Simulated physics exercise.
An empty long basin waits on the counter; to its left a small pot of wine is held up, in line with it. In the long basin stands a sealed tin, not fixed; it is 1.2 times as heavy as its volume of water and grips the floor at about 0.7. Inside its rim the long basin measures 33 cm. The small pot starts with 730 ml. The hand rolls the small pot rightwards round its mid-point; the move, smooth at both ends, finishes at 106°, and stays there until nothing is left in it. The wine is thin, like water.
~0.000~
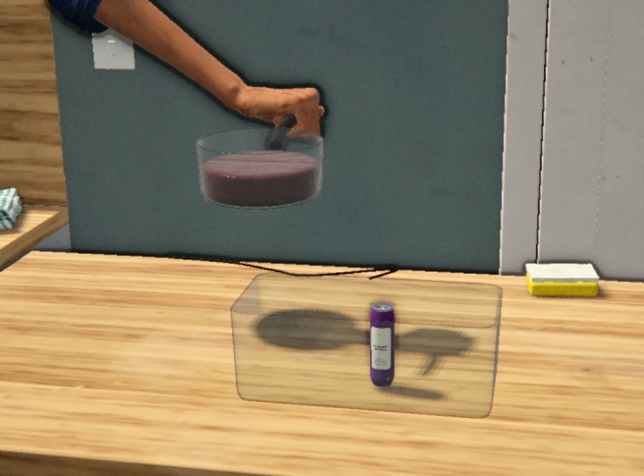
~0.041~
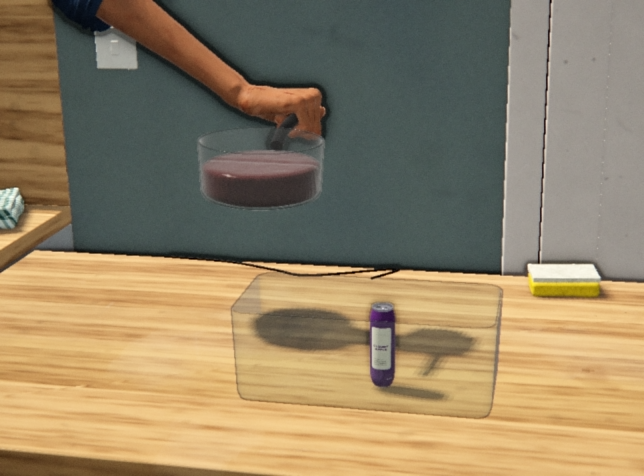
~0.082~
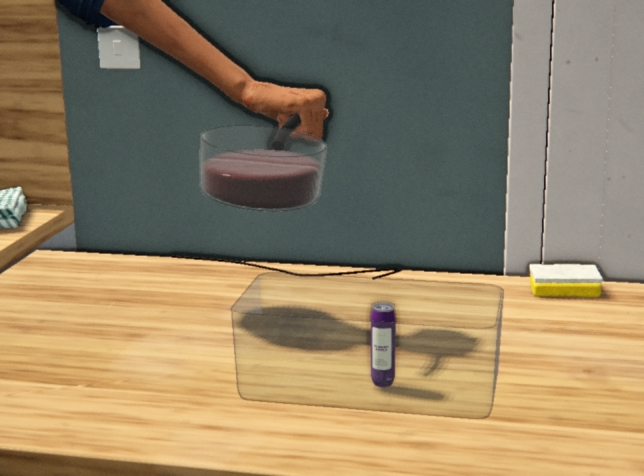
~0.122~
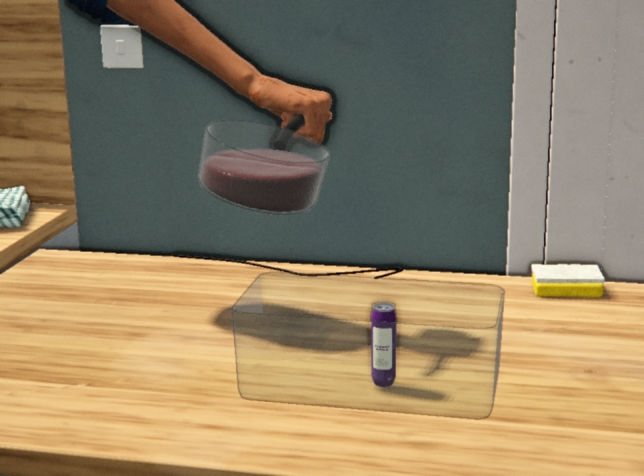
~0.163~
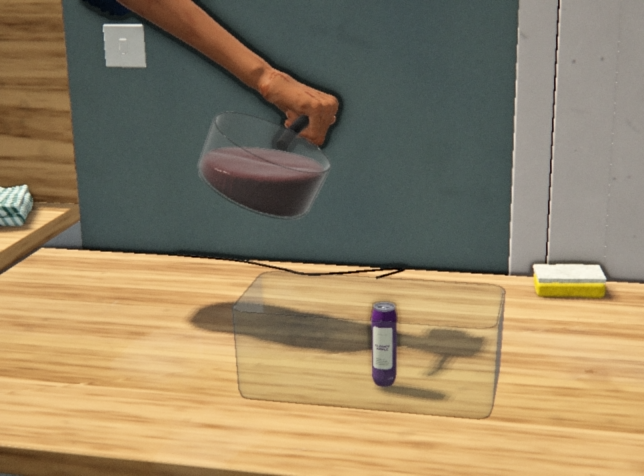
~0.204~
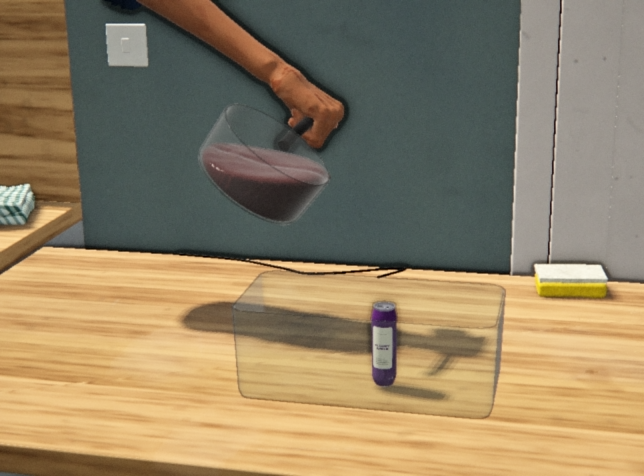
A hand tilts a small clear pot of wine rightwards above a long basin.
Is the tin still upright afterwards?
The tin topples.
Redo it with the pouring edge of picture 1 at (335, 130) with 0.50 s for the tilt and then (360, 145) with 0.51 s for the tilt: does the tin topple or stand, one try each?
First it goes over; then it remains upright.
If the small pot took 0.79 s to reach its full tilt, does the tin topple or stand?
The tin keeps standing.
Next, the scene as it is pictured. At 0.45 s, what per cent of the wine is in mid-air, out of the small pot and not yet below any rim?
Near 60 in a hundred.
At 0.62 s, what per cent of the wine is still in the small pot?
Near 4 in a hundred.
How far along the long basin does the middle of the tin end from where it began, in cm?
Some 8.5 cm.
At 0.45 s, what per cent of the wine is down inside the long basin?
About 22 per cent.
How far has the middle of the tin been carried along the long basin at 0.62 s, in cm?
About 2 cm.
After 0.45 s the tilt is 102° and 19 per cent is still to pour; the tin stands where it began.
After 0.62 s the tilt is 106° and 4 per cent is still to pour; the tin leans 10°.
After 0.81 s the tilt is 106° and 0 per cent is still to pour; the tin leans 39°.
After 1.01 s the tilt is 106° and 0 per cent is still to pour; the tin lies on its side.
In the end the tin lies on its side.
